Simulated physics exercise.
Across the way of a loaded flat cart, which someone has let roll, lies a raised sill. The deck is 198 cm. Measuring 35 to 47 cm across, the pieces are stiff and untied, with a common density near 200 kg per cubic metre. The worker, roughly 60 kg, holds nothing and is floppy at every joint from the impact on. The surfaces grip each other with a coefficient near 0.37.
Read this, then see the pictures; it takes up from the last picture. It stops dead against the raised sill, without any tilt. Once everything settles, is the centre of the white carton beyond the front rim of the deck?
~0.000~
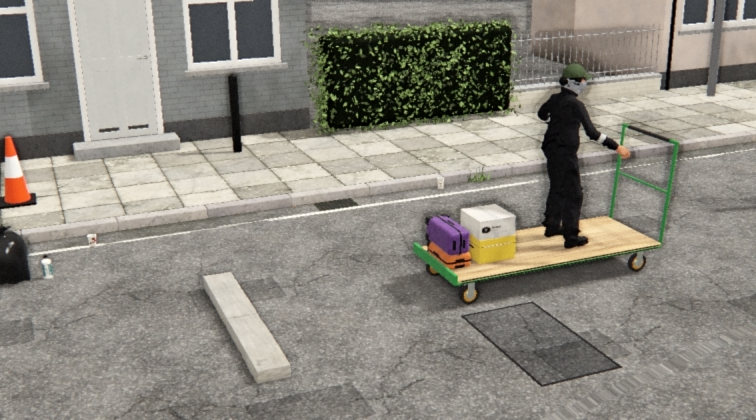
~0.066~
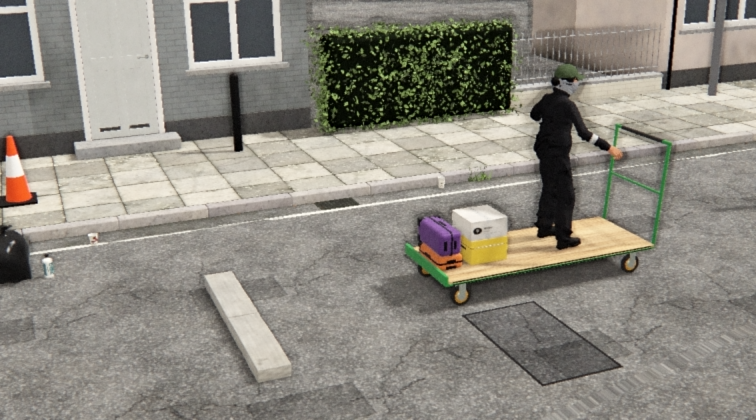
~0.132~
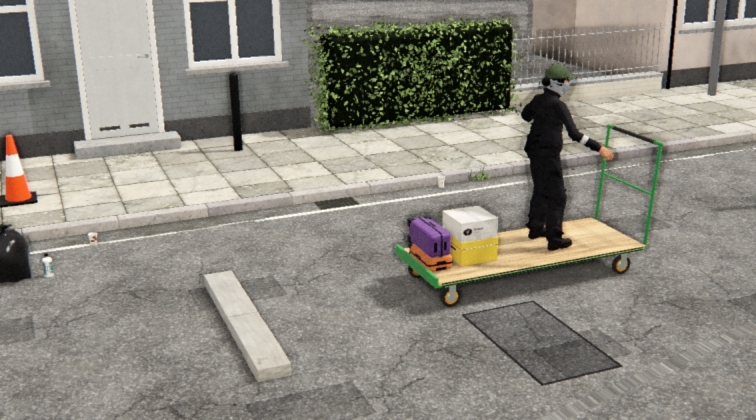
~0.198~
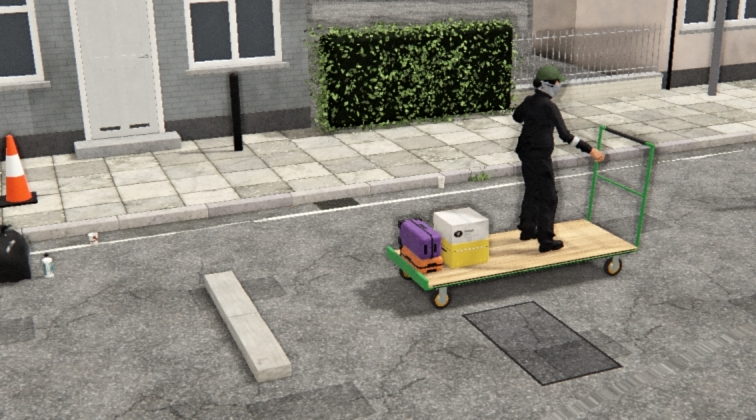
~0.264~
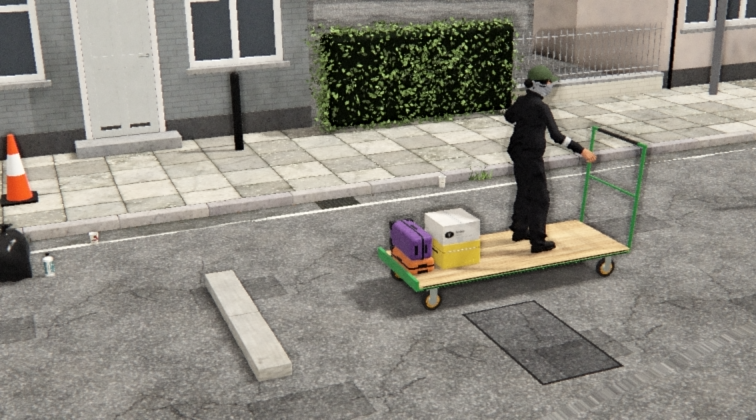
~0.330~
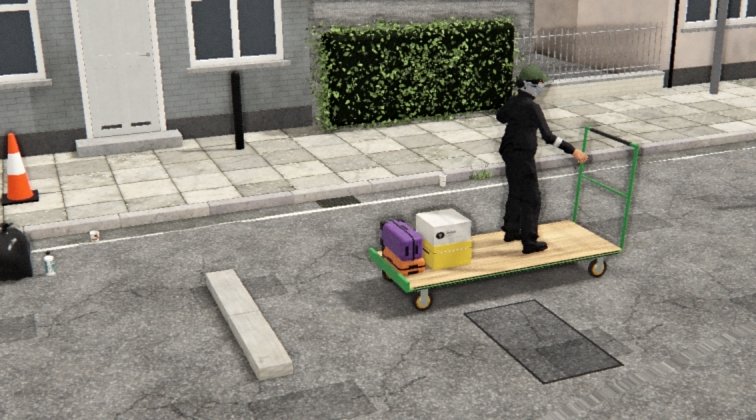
It is no longer carried.
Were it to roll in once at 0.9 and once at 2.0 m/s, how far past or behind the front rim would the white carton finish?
About 40 cm behind and 70 cm past.
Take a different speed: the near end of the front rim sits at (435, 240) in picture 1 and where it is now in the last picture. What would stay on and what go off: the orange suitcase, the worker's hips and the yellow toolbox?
Result: Orange kept; hips kept; yellow kept.
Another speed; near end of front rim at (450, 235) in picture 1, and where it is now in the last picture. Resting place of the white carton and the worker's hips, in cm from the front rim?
In that case white 130 past, hips 30 past.
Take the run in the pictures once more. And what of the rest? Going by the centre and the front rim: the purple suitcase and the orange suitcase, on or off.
Result - purple: Goes over; orange: Stays.
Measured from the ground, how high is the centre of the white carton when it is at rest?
15 cm.
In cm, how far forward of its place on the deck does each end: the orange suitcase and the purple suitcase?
The orange one ends 0 cm forward and the purple one 90 cm forward.
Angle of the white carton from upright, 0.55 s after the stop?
Roughly 30° off the vertical.
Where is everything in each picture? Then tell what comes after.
The first picture shows white carton (488, 222), orange suitcase (449, 254), rim corner (456, 281); 160 cm short of the stop.
The second picture shows white carton (479, 223), orange suitcase (440, 255), rim corner (447, 282); 151 cm short of the stop.
The third picture shows white carton (470, 224), orange suitcase (431, 256), rim corner (437, 284); 142 cm short of the stop.
The fourth picture shows white carton (461, 226), orange suitcase (421, 258), rim corner (427, 286); 134 cm short of the stop.
The fifth picture shows white carton (452, 226), orange suitcase (412, 259), rim corner (418, 287); 125 cm short of the stop.
The sixth picture shows white carton (443, 227), orange suitcase (403, 260), rim corner (408, 288); 116 cm short of the stop. Speed about 1.3 m/s.
After 1.21 s the deck stops.
After 1.46 s the white carton is 27 cm behind the rim, tilted 0°, near (279, 253) in the last picture's view.
After 1.76 s the white carton is 14 cm behind the rim, tilted 30°, near (263, 256) in the last picture's view.
After 2.21 s the white carton is 27 cm past the rim, tilted 55°, near (214, 309) in the last picture's view.
At rest, 4.4 s, past the rim, white carton and purple suitcase; behind it, yellow toolbox, orange suitcase and the worker's hips.
